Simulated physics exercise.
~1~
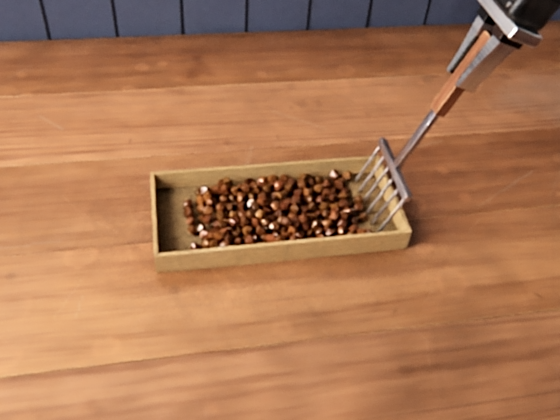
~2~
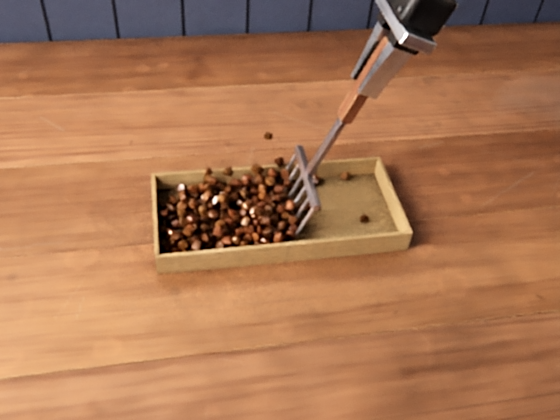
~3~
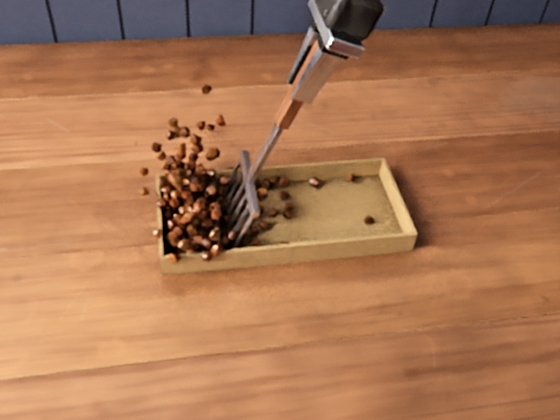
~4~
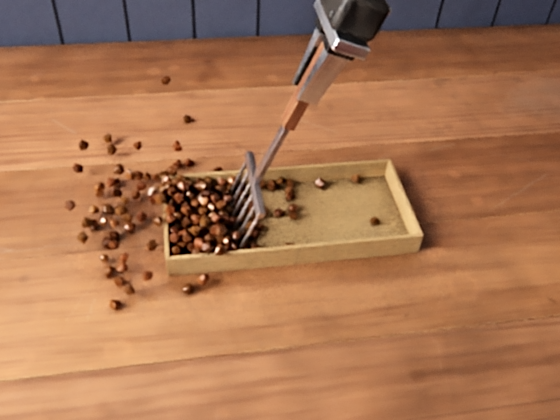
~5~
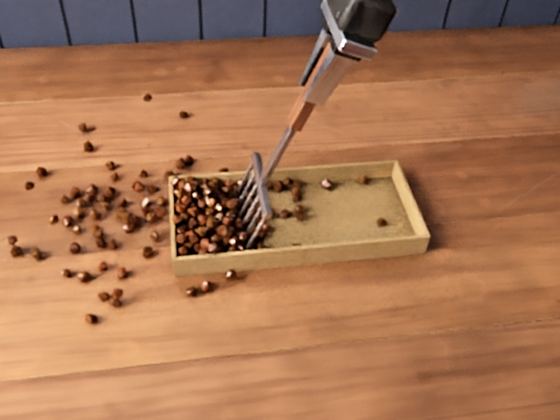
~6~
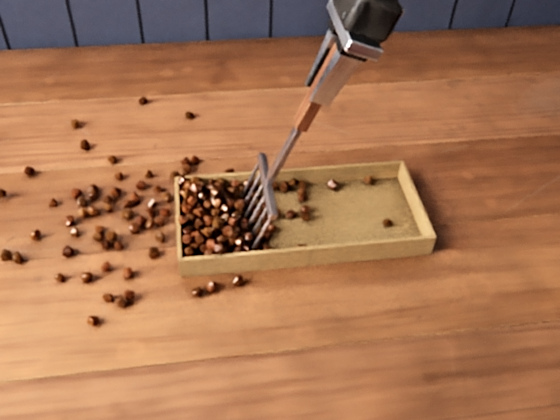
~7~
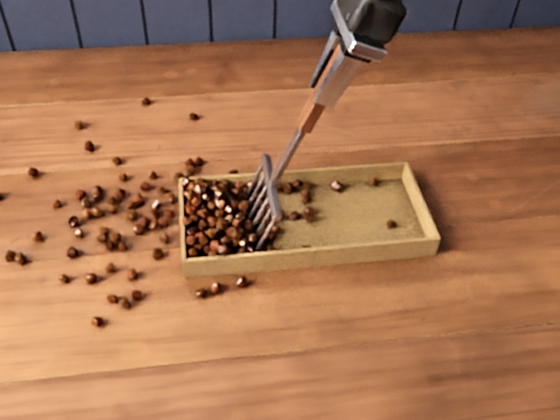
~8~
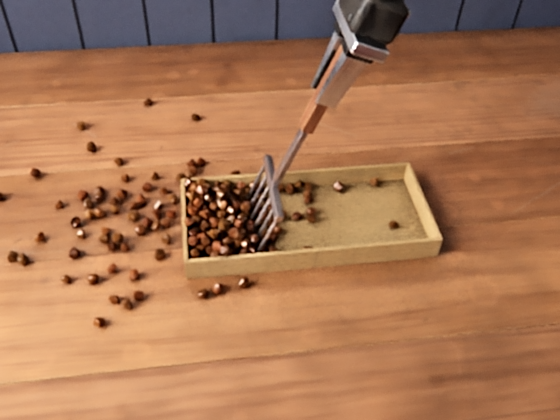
In the video, a robot-held fork sweeps brown pellets leftward along a shallow trough on a wooden table, then stops abruptly. Some pellets fly over the left end and scatter across the table, while many remain heaped beside the fork inside the trough.
